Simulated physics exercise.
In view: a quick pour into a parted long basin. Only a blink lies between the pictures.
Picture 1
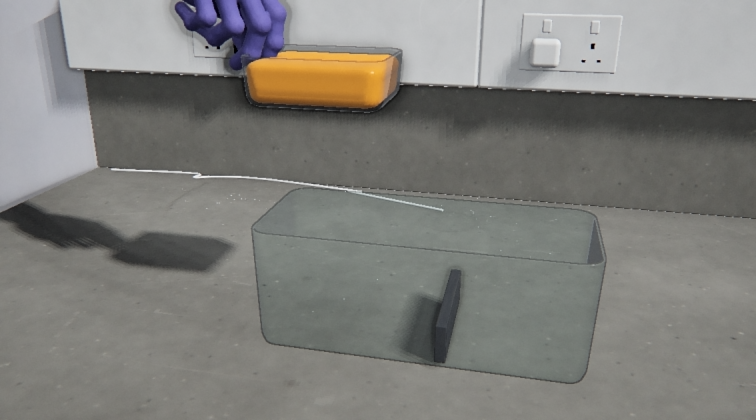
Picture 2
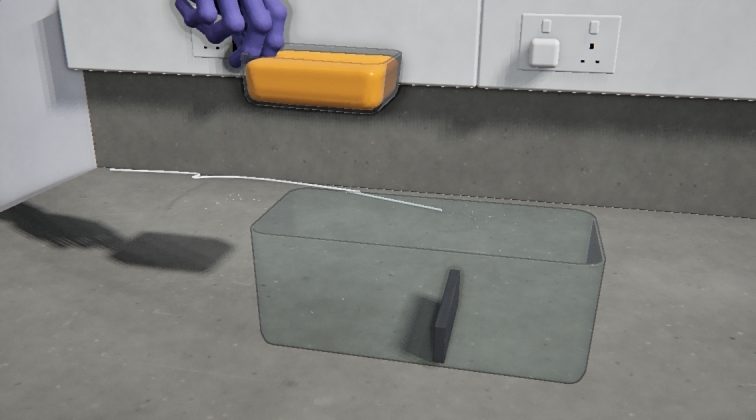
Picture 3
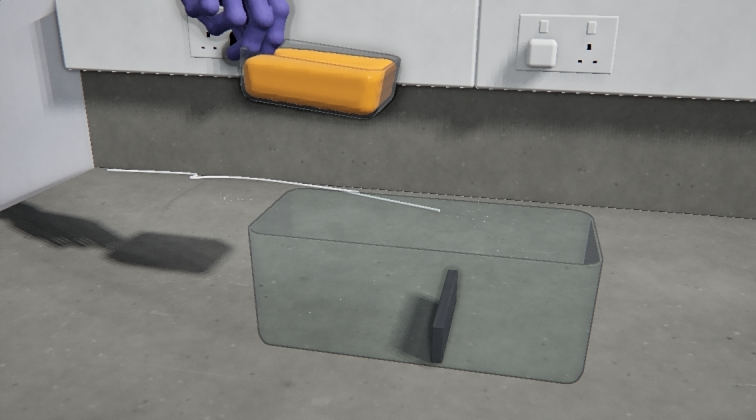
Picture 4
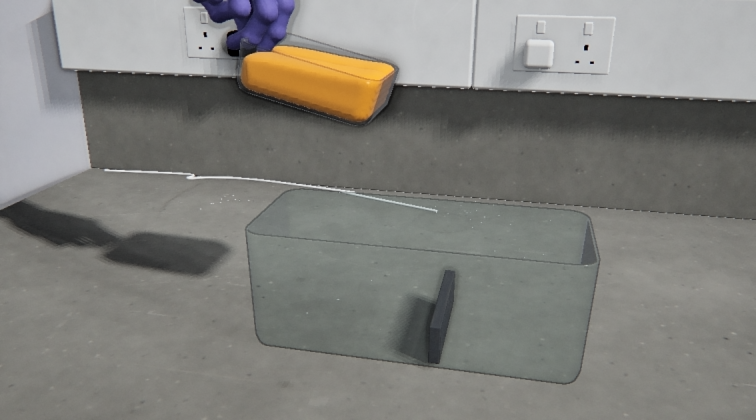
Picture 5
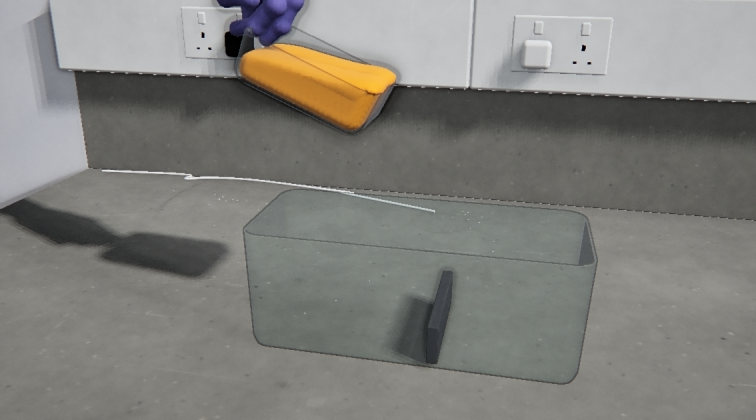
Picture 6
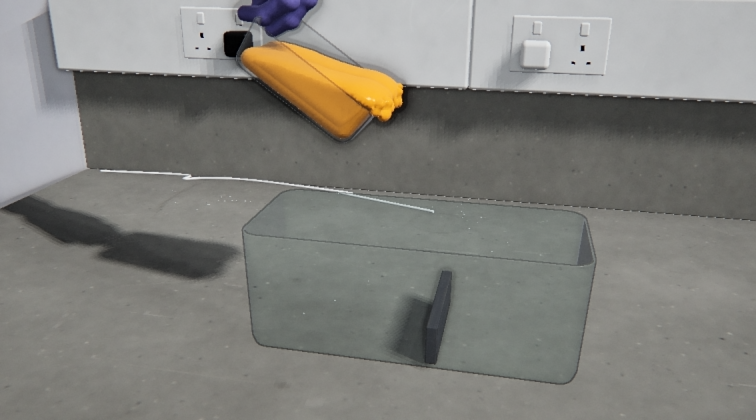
Above a clear divided basin, a purple hand tilts orange juice over its container's right rim.
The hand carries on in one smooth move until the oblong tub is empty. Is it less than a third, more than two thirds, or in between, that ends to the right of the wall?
The share right of the wall is from a third to two thirds.
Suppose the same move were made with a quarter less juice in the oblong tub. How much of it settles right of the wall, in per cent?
Close to 25 per cent.
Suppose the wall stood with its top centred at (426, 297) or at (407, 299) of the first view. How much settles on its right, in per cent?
The first gives 70 %, the second 75 %.
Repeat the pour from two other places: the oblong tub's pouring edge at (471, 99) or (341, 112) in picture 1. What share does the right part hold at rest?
First some 80, then 5 per cent.
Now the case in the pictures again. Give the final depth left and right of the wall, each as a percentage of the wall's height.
The left part 20 per cent, the right part 30.
A moment on, the oblong tub is tipped right over and 4 per cent is still to pour, 31 is left of the wall and 25 right of it.
Next, the oblong tub is tipped right over and 0 per cent is still to pour, 51 is left of the wall and 43 right of it.
Then the oblong tub is tipped right over and 0 per cent is still to pour, 53 is left of the wall and 41 right of it.
Later the oblong tub is tipped right over and 0 per cent is still to pour, 54 is left of the wall and 41 right of it.
In the end 54 per cent lies left of the wall, 41 right of it and 5 outside.
